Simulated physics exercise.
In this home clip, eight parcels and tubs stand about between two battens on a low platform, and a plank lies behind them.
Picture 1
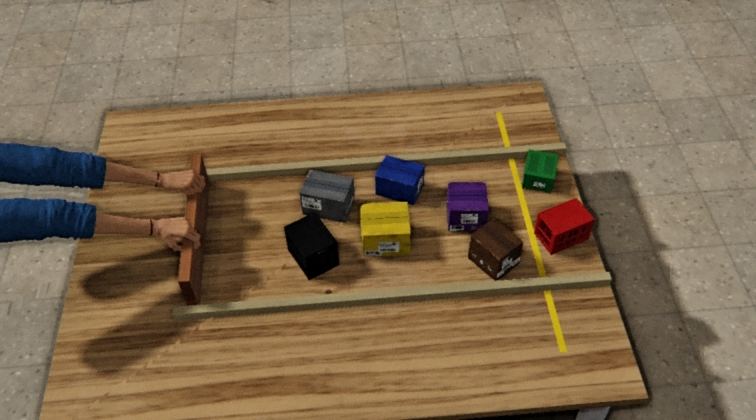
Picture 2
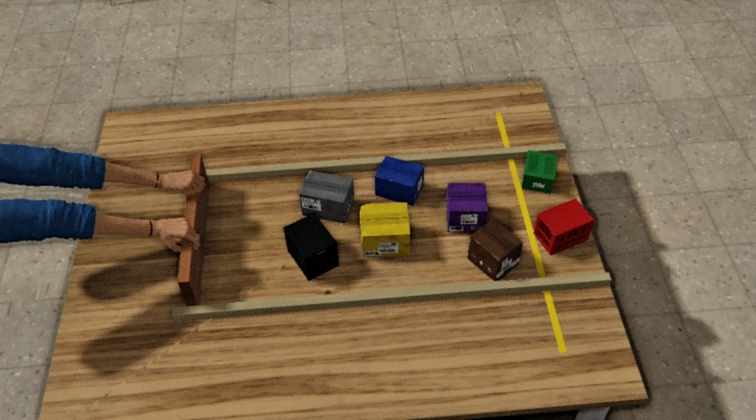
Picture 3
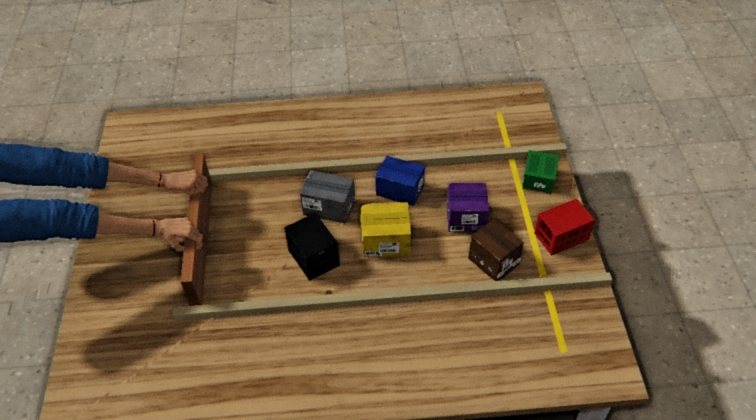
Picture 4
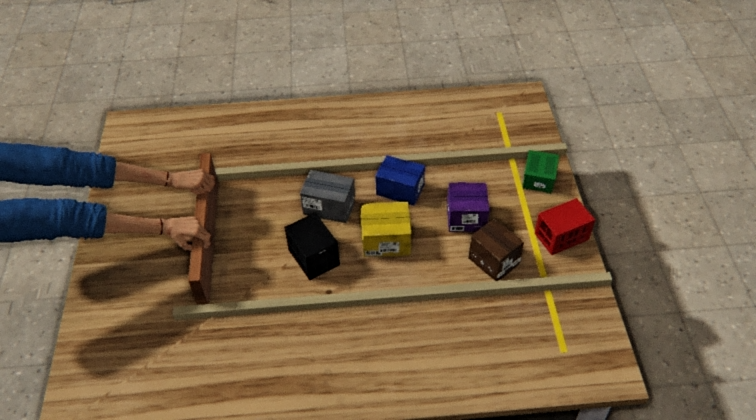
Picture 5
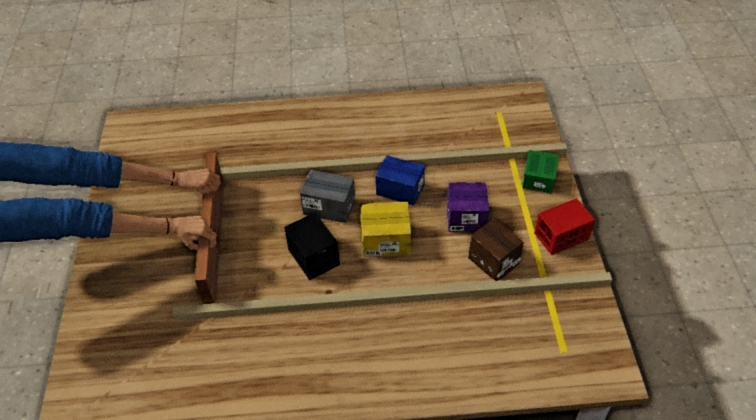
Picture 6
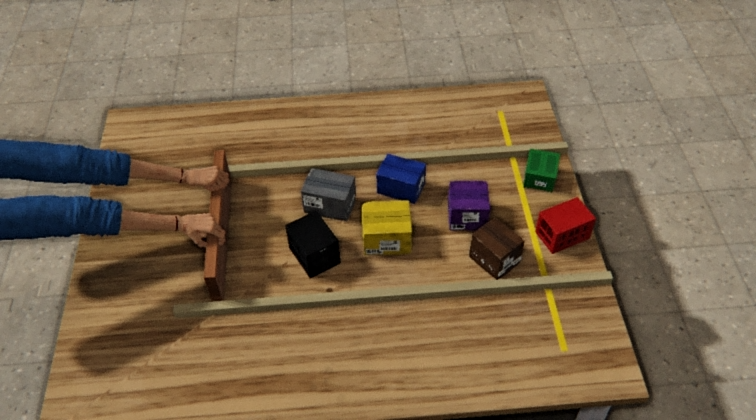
A wooden plank, gripped by two hands in blue sleeves, slid slightly right between two pale strips on a wooden surface, while the eight colourful boxes in front of it stayed where they were.
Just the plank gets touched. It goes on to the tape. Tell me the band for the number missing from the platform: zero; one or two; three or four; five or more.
That band is three or four.
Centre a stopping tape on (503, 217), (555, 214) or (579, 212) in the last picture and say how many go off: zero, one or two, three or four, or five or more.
Either one or two; more than four; 5 or more.
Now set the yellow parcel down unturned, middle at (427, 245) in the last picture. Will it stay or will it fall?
Note: Yellow parcel is safe.
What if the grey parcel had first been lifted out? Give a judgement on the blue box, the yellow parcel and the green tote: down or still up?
The blue box is still there. The yellow parcel is still there. The green tote is gone.
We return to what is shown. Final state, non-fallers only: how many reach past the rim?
It's 2.
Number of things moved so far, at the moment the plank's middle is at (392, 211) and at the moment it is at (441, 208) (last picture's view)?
First 5, then 7.
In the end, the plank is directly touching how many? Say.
It ends up touching 2.
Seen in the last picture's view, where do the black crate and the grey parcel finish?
The black crate stops around (556, 233); the grey parcel around (544, 174).
Soon after, none off yet; red crate at rest near (565, 225); green tote at rest near (541, 171); brown parcel at rest near (496, 249).
Then, none off yet; red crate at rest near (566, 225); green tote moved about its own width near (570, 159); brown parcel moved about its own width near (537, 252).
At rest, the number that fall off is three or four; fallen, blue box, purple parcel, green tote and red crate.
